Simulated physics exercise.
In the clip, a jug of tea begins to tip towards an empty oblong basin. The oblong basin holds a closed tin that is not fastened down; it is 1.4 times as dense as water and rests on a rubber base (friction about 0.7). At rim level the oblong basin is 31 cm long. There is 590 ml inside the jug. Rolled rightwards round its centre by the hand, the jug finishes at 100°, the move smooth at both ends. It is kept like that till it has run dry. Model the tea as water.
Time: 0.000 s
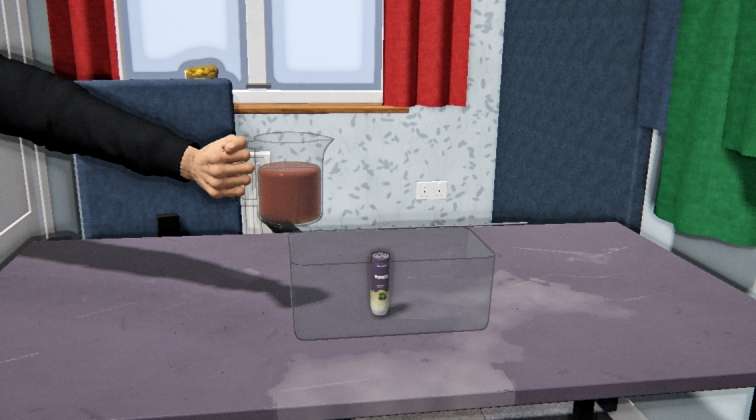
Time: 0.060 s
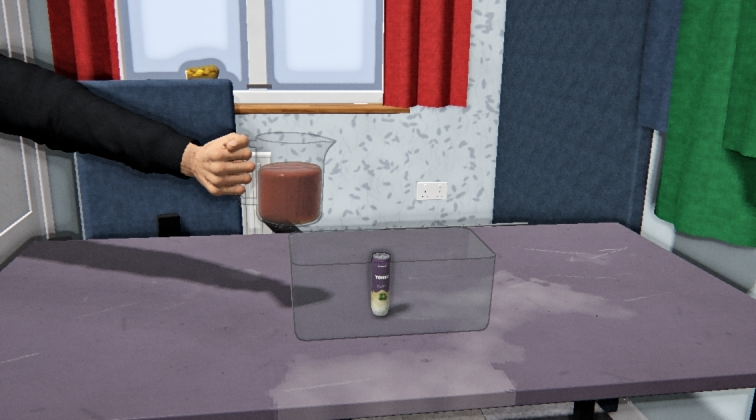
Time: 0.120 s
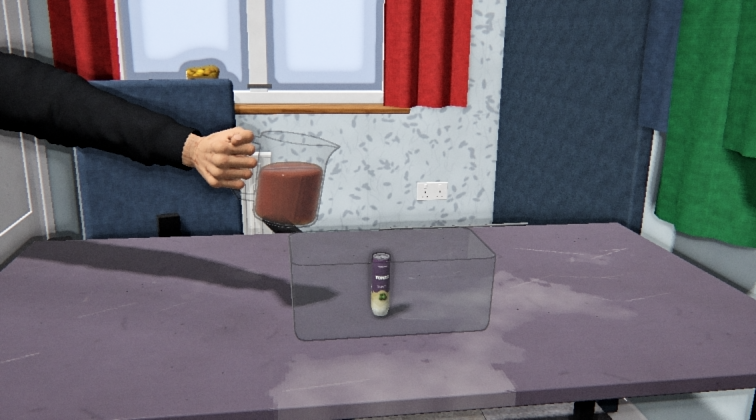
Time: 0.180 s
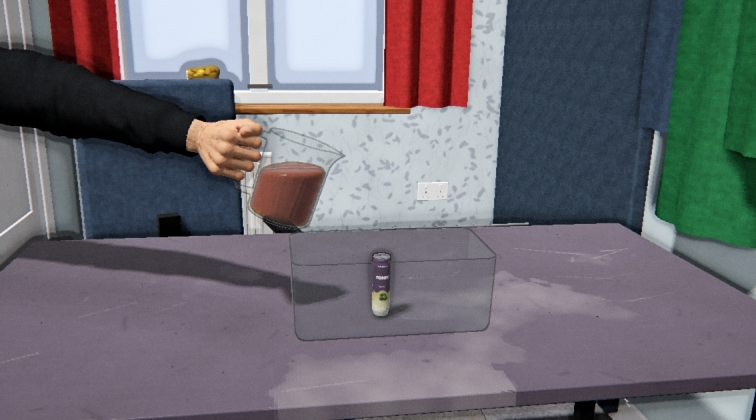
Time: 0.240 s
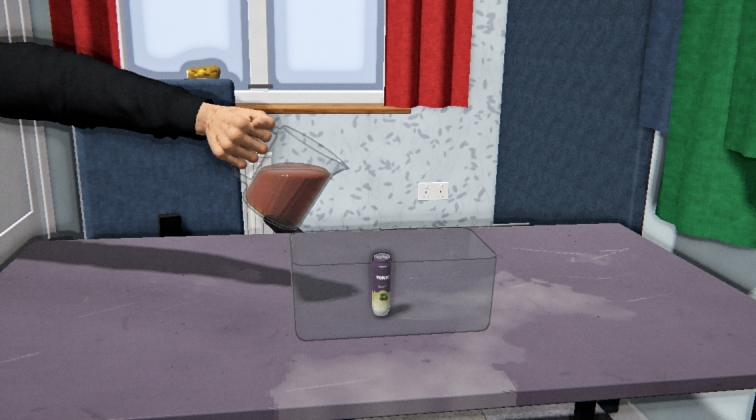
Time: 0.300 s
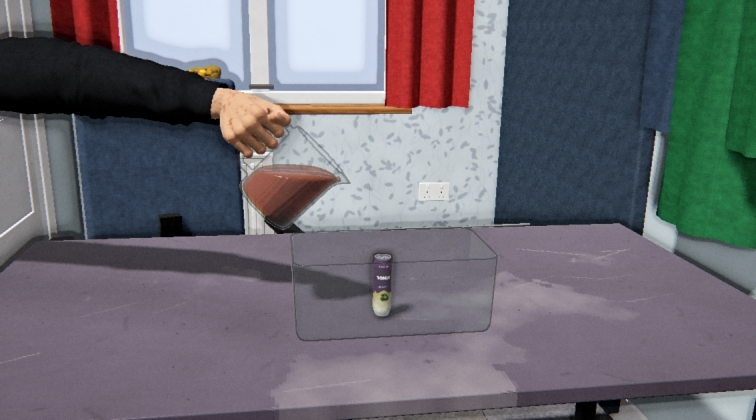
In a room with red and green curtains, a hand holds a glass jug of brownish-red liquid upright above a table, where a clear oblong basin contains a closed tin. The hand rolls the jug rightwards, slightly at first, then steeply, and the liquid shifts towards its lip while the tin stays still.
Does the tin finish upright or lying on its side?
It finishes lying on its side.
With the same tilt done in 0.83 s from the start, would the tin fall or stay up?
In that case the tin overturns.
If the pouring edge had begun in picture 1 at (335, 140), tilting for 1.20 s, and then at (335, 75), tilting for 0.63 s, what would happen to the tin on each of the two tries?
Run one: It tumbles. Run two: It does not tip.
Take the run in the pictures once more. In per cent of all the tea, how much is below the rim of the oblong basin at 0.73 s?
64 %, more or less.
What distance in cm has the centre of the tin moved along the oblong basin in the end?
10.5 cm.
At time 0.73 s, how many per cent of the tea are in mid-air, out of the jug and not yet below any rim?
Near 12 in a hundred.
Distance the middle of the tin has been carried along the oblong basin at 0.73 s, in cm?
Close to 3 cm.
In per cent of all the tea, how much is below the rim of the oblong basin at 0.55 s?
Estimate - around 14 in a hundred parts.
After 0.55 s the tilt is 96° and 66 per cent is still to pour; the tin stands where it began.
After 0.73 s the tilt is 100° and 24 per cent is still to pour; the tin stands 3 cm from where it began.
After 0.92 s the tilt is 100° and 8 per cent is still to pour; the tin leans 44°.
After 1.13 s the tilt is 100° and 2 per cent is still to pour; the tin lies on its side.
In the end the tin lies on its side.
